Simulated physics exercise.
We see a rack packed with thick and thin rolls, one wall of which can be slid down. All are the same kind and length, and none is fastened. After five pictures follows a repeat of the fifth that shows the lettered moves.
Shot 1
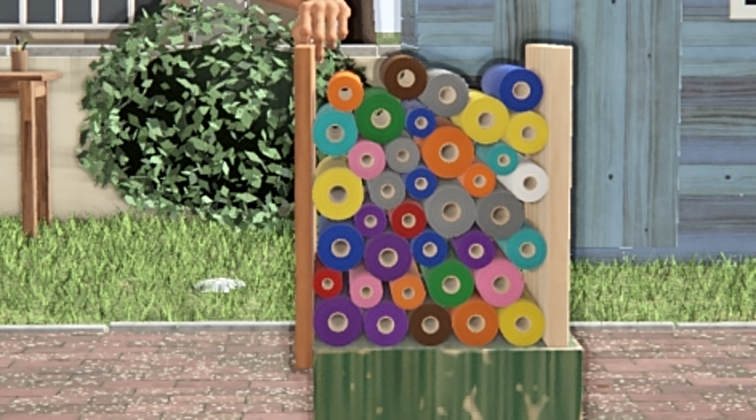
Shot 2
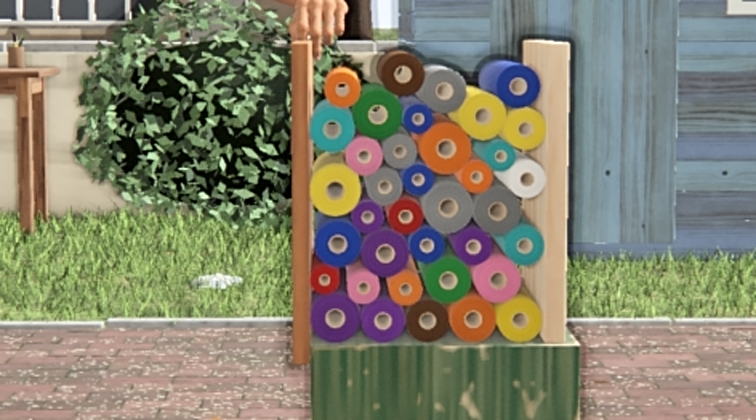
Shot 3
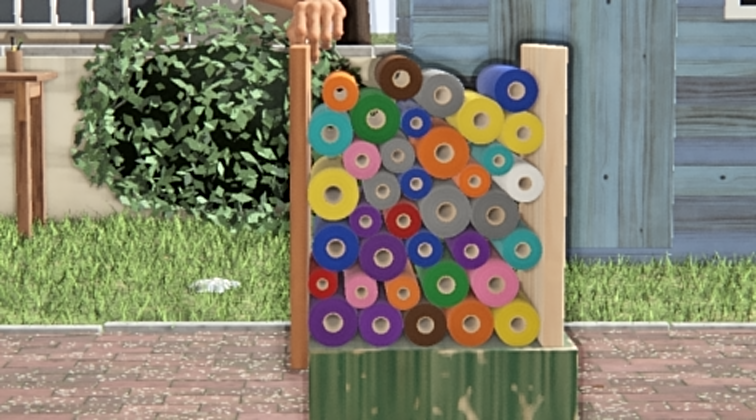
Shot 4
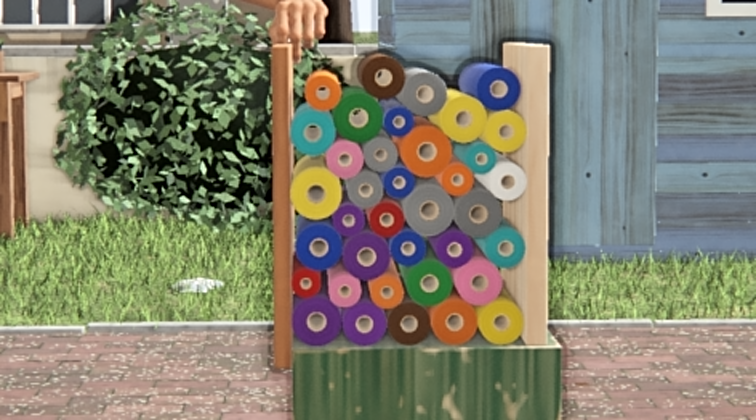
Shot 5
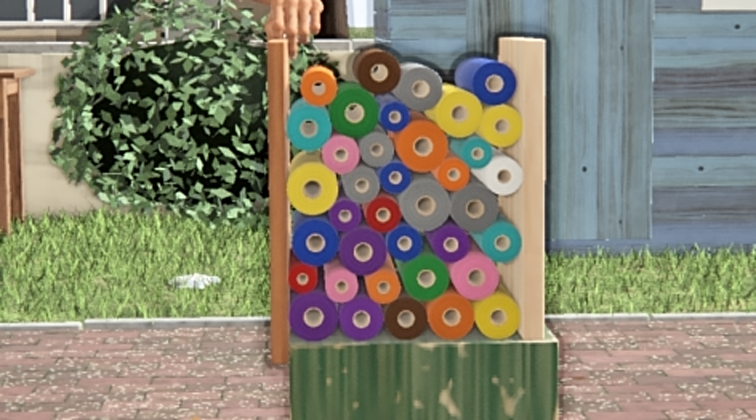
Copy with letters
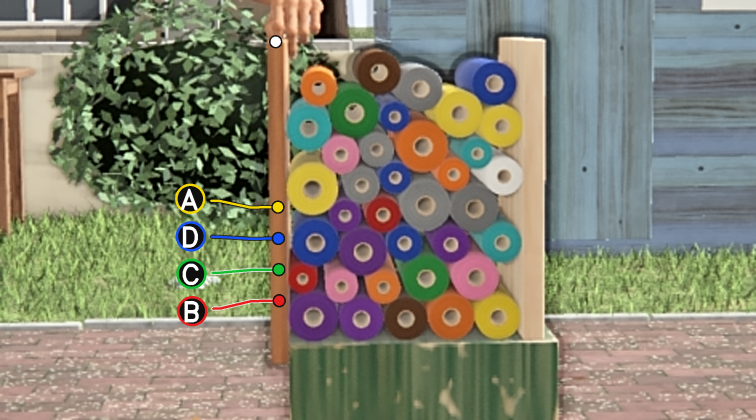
In this clip, thick and thin colourful rolls sit stacked between two upright boards on a green base, with a hand at the top of the left board. The view shifts slightly, while the rolls, boards and hand show no clear movement.
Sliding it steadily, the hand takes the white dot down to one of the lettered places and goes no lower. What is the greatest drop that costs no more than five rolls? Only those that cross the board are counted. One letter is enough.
No lower than A.
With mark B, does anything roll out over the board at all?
At B: Yes.
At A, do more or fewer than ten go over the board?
It loses fewer than ten.
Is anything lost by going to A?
Yes, at A.
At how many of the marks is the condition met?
The number is one.
On the marked copy, A at (278, 207); B at (279, 301); C at (279, 270); D at (278, 238); the white dot at (276, 42).
Following A. Soon after the start, top of the board (286, 113).
Later, top of the board (287, 194).
In the end, top of the board (287, 206), three out over the board.
As for the rest, B more than five out over the board; C six out over the board; D six out over the board.
